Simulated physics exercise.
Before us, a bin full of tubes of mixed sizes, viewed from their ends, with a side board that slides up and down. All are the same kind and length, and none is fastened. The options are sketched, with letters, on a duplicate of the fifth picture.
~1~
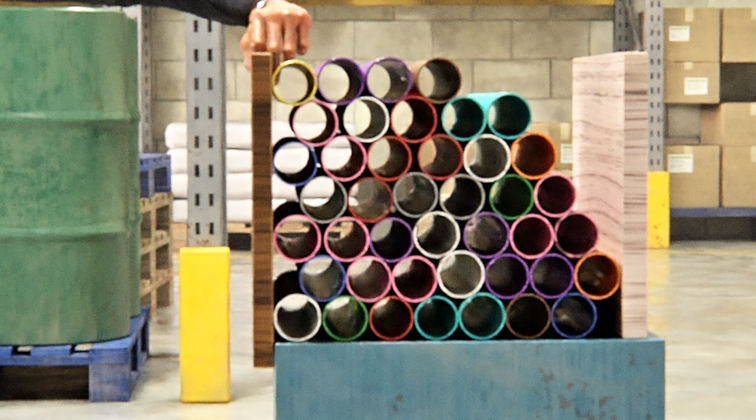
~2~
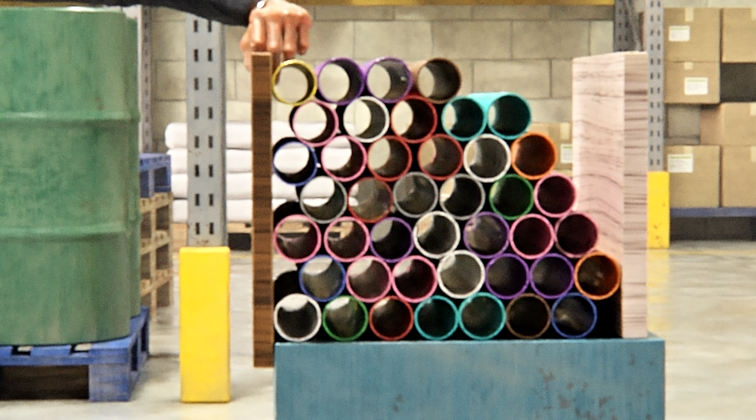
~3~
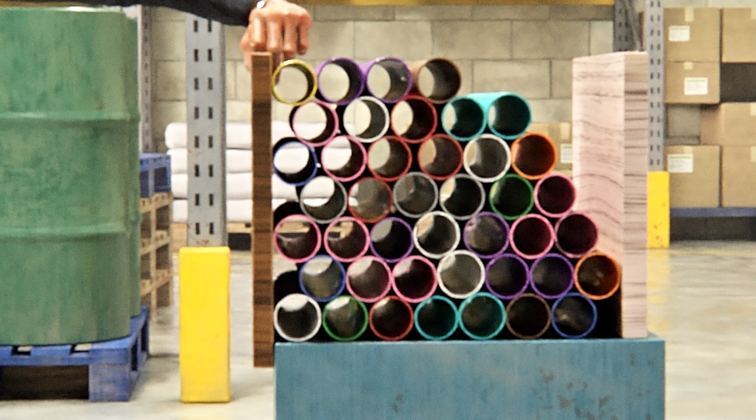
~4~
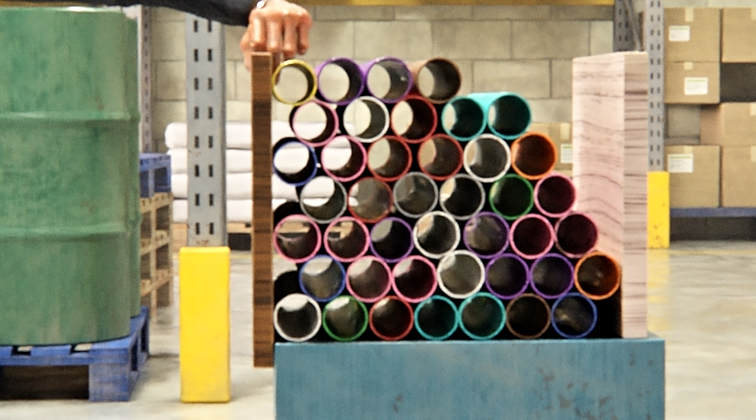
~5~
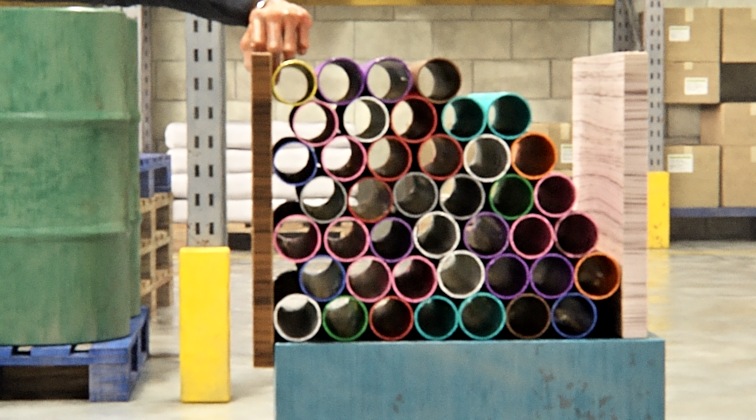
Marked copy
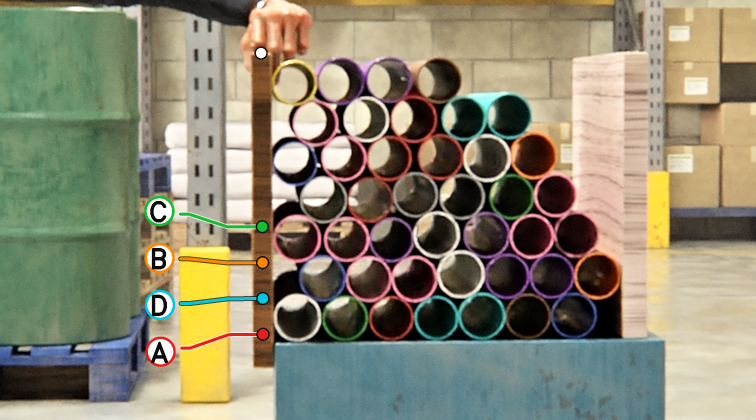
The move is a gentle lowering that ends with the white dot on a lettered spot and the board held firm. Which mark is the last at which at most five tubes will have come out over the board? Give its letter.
The lowest mark that will do is B.
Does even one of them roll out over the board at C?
Yes, at C.
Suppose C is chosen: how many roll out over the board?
At C the number is four.
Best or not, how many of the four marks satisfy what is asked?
Two of them.
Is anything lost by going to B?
Yes, at B.
On the marked copy, A at (263, 334); B at (262, 263); C at (262, 226); D at (262, 298); the white dot at (261, 53).
Taking B. A third of the way, top of the board (272, 144).
Two thirds of the way, top of the board (273, 244).
When it is over, top of the board (273, 262), four out over the board.
As for the rest, A more than five out over the board; C four out over the board; D more than five out over the board.
